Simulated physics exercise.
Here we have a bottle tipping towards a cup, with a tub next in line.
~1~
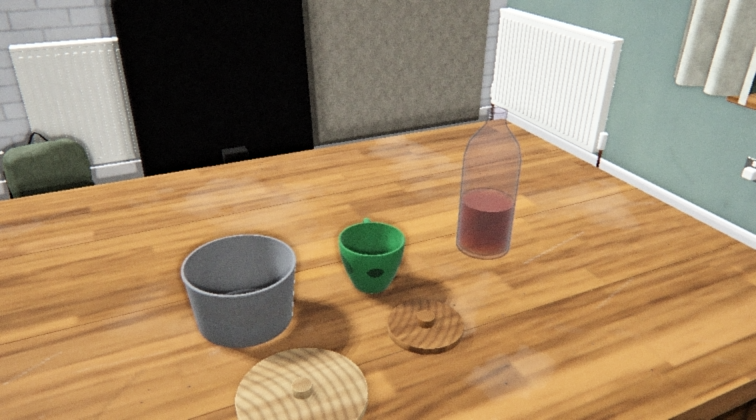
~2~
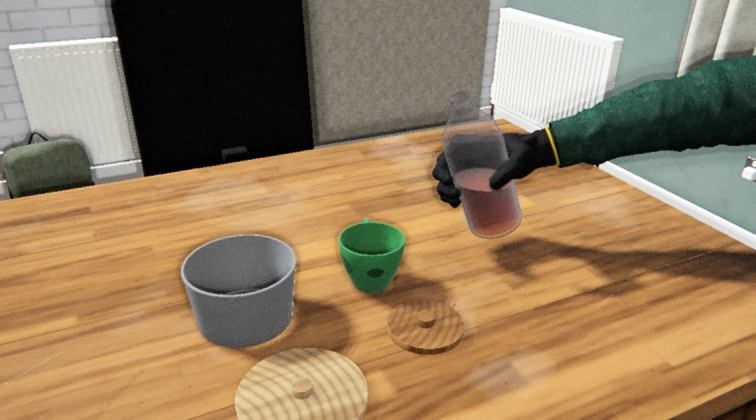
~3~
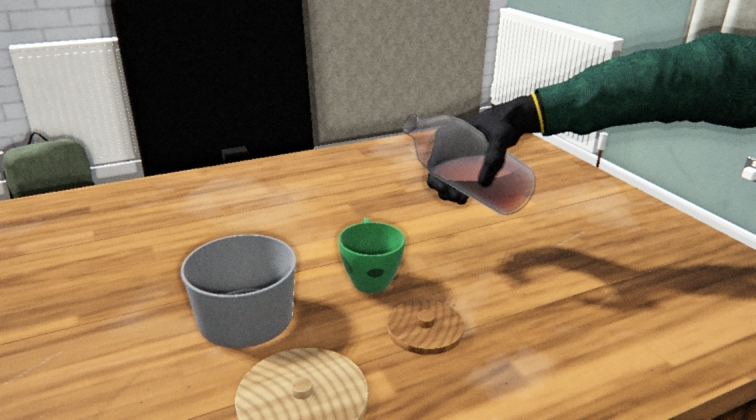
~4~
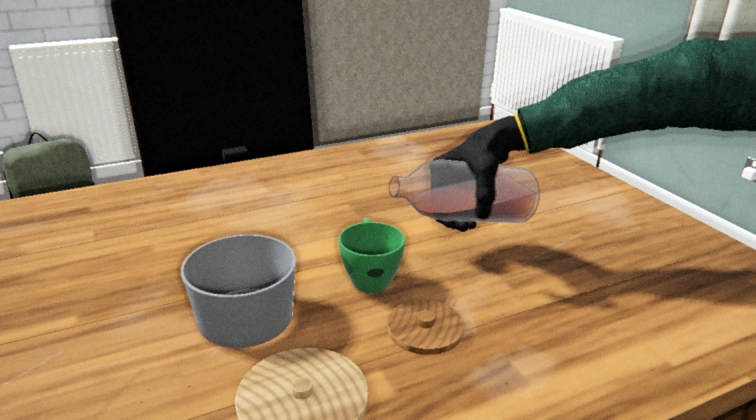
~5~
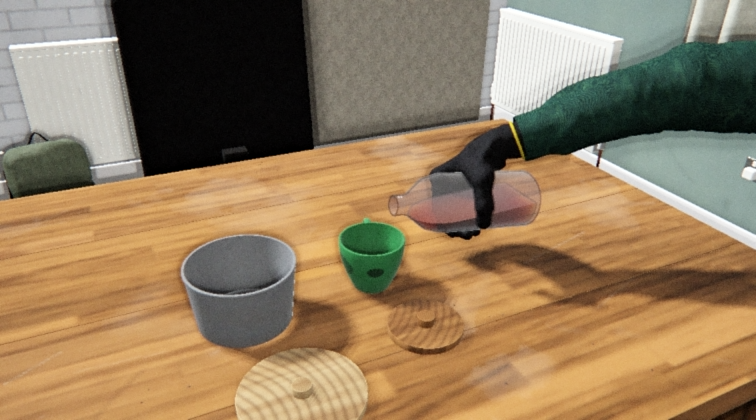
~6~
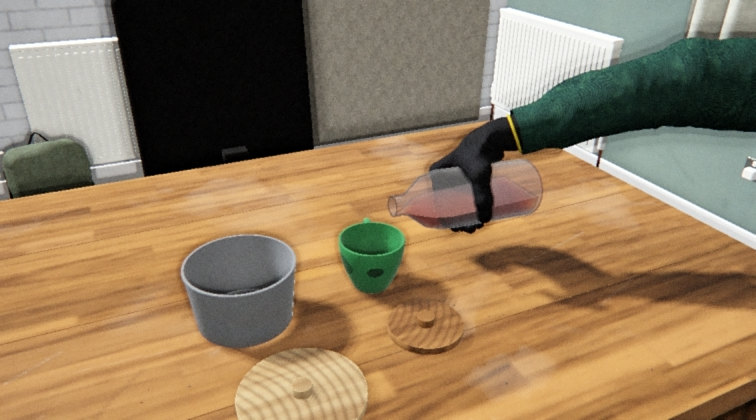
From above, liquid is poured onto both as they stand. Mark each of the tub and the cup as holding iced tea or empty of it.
Tub holding, cup holding.
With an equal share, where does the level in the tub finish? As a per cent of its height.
About 20 per cent of its height.
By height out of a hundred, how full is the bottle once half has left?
About 15 %.
Next, the iced tea goes into the cup.
After that, the iced tea goes into the tub.
Finally, the cup has its share inside; the tub has its share inside.
